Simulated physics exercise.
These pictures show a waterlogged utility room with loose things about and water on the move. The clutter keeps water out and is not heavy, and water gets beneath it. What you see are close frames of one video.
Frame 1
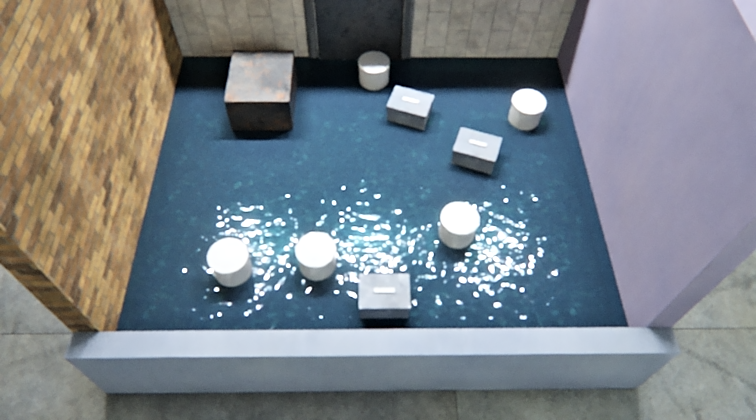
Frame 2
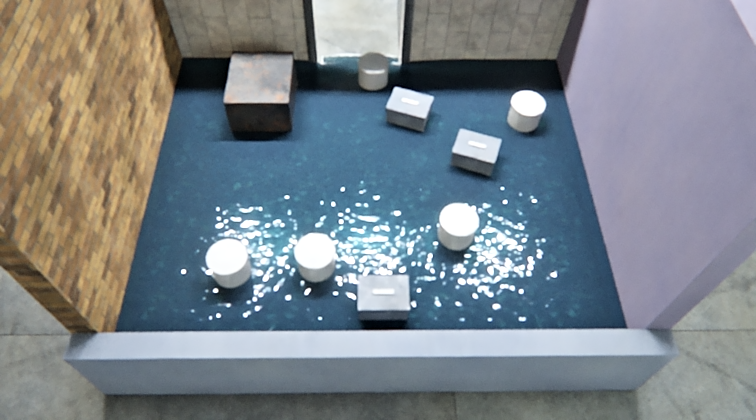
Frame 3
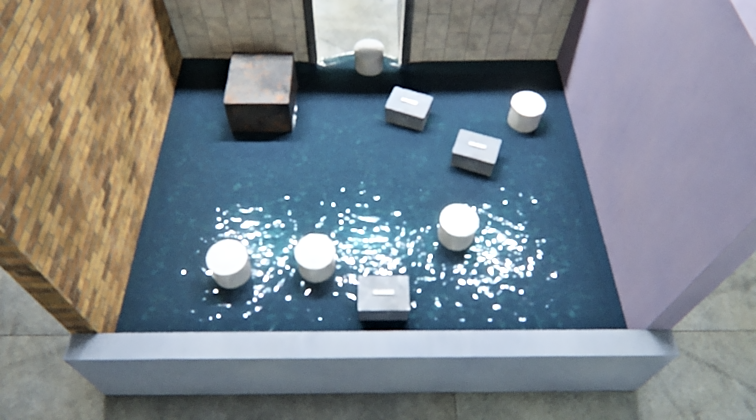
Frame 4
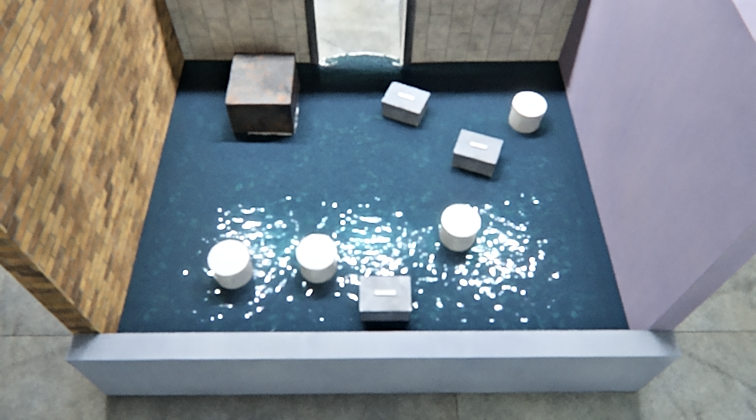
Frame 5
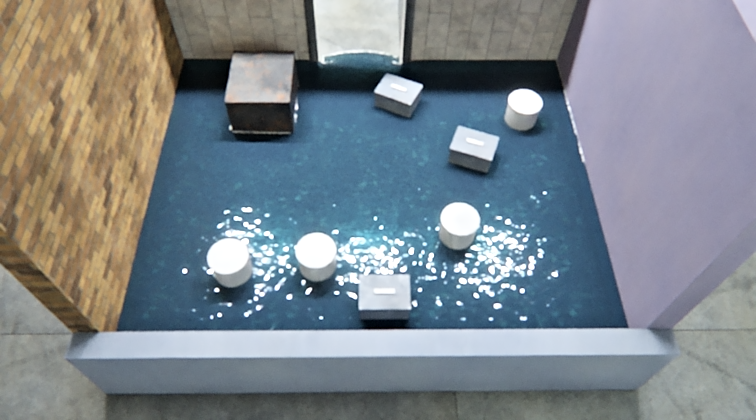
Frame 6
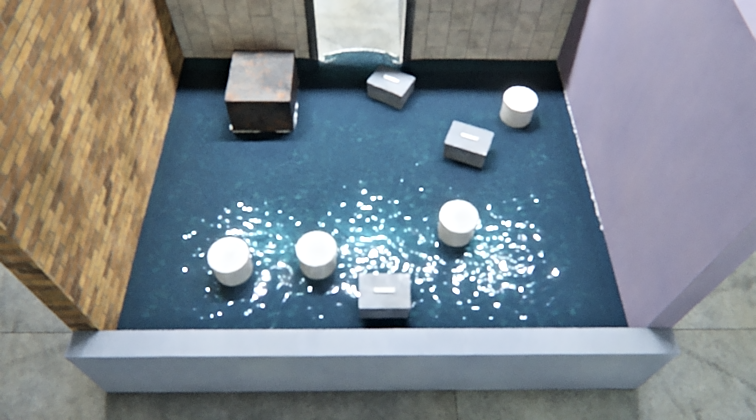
In a flooded room with brick and lilac walls, a dark panel at the back gives way to a bright opening, a white cylinder drifts out through it, and grey boxes shift slightly toward the opening across the rippling water.
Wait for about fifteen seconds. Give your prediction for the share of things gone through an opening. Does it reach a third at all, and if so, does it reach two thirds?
Third to two thirds.
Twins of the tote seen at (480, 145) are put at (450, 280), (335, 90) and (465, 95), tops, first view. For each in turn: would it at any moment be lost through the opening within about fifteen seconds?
First one does not escape, second one makes it out, third one makes it out.
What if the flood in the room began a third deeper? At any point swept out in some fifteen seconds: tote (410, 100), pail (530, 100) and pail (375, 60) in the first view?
Per object: Exited / exited / exited.
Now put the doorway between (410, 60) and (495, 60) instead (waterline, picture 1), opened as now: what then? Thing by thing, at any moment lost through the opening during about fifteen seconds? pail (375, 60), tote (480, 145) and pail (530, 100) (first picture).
The three come to escape, escape and escape, in that order.
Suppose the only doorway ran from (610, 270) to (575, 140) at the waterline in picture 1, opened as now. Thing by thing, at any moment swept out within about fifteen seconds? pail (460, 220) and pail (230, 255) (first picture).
Swept away, held back.
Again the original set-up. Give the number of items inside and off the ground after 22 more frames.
It works out to 5.
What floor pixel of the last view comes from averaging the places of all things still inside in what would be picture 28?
I'd put it at roughly (371, 197).
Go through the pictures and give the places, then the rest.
In the first frame, a tote at (411, 101), afloat; a tote at (478, 144) floats; 0 of 8 have shifted.
In the second frame, a tote at (410, 102), afloat; a tote at (477, 146), afloat; 0 of 8 have shifted.
In the third frame, a tote at (409, 102), afloat; a tote at (477, 146) floats; 1 of 8 have shifted.
In the fourth frame, a tote at (406, 97), afloat, close to its start; a tote at (478, 146) floats; 2 of 8 have shifted.
In the fifth frame, a tote at (399, 89), afloat, close to its start; a tote at (475, 143), afloat, close to its start; 2 of 8 have shifted.
In the sixth frame, a tote at (391, 80) floats, a stride from its start; a tote at (470, 138) floats, close to its start; 4 of 8 have shifted.
A moment on, 1 of 8 are out; 7 afloat.
Next, 2 of 8 are out; 6 afloat.
Later, 3 of 8 are out; 5 afloat.
In the end, 4 of 8 are out; 4 afloat.
